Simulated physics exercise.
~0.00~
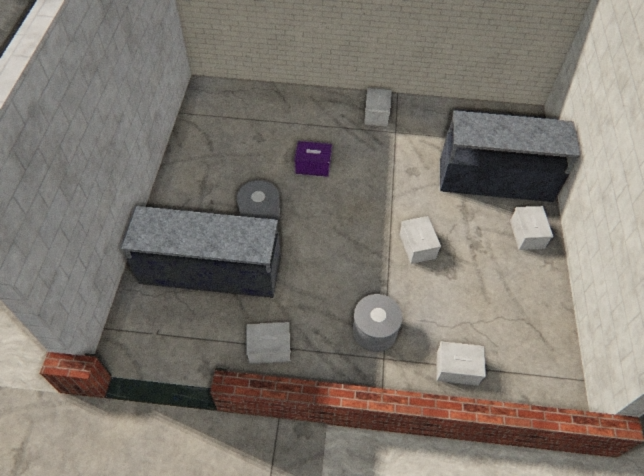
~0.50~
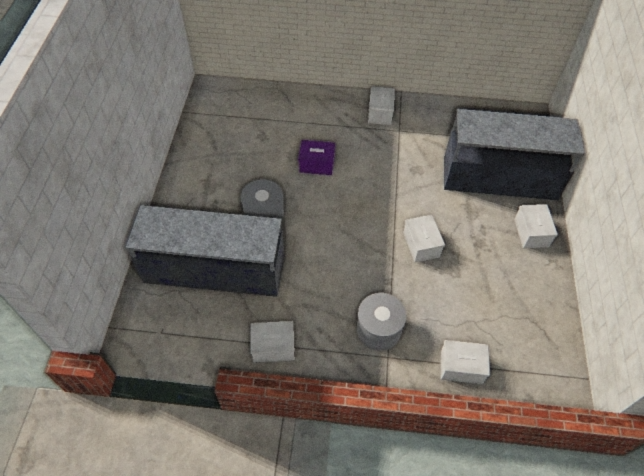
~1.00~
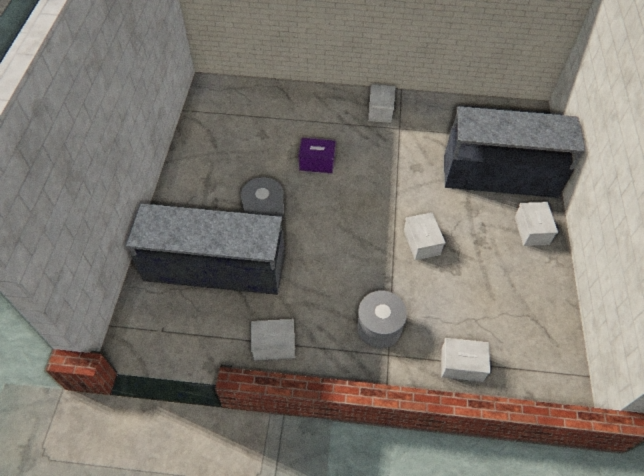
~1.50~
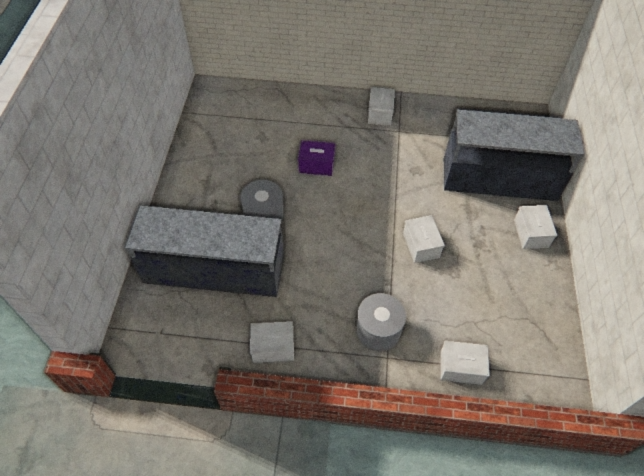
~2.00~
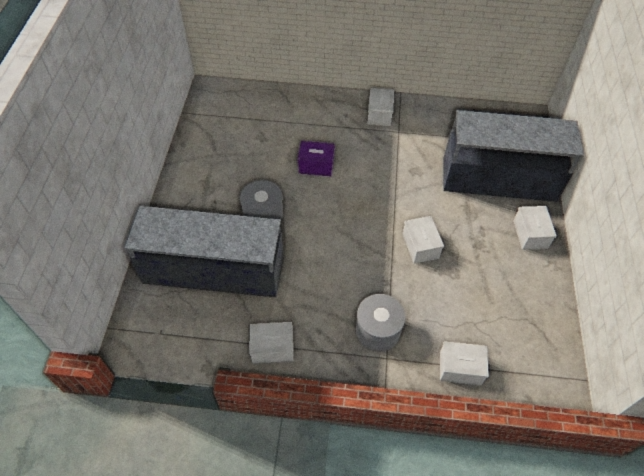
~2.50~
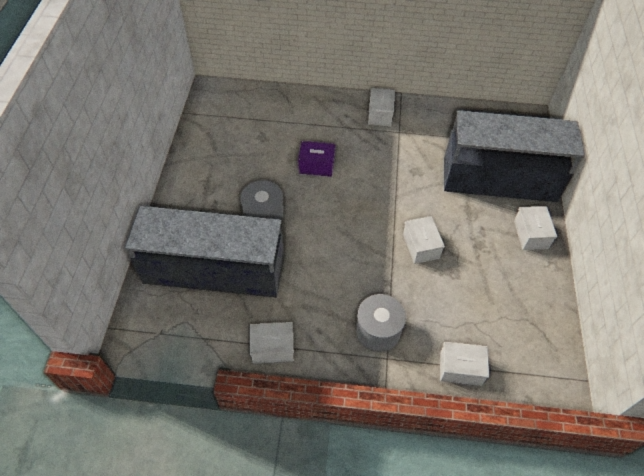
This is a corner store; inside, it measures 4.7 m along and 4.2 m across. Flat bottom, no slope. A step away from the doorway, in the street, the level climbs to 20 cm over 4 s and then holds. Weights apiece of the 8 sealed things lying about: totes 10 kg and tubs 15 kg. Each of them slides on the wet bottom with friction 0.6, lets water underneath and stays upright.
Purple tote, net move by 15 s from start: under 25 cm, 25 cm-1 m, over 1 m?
Under 25 cm.
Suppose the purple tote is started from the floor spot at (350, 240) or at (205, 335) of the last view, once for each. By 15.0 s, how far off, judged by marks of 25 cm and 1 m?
So, one try each: It sits almost still the first time and goes a long distance the second.
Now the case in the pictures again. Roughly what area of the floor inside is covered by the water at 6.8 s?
Around 11.0 m2 of it.
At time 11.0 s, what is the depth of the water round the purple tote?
Close to 3 centimetres.
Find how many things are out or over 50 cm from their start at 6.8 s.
The count is 0.
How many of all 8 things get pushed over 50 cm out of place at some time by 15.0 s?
That comes to 4.
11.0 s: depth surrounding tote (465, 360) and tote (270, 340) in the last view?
Some 8 cm at the first, some 9 cm at the second.
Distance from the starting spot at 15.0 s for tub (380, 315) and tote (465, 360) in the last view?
They sit 140 cm and 30 cm away, in the order given.
After 3.5 s the purple tote is near (317, 152), 0.0 m from its start, aground; 0 afloat.
After 6.8 s the purple tote is near (317, 152), 0.0 m from its start, aground; 0 afloat.
After 11.0 s the purple tote is near (317, 152), 0.0 m from its start, aground; 1 afloat.
After 15.0 s the purple tote is near (317, 152), 0.0 m from its start, aground; 4 afloat.
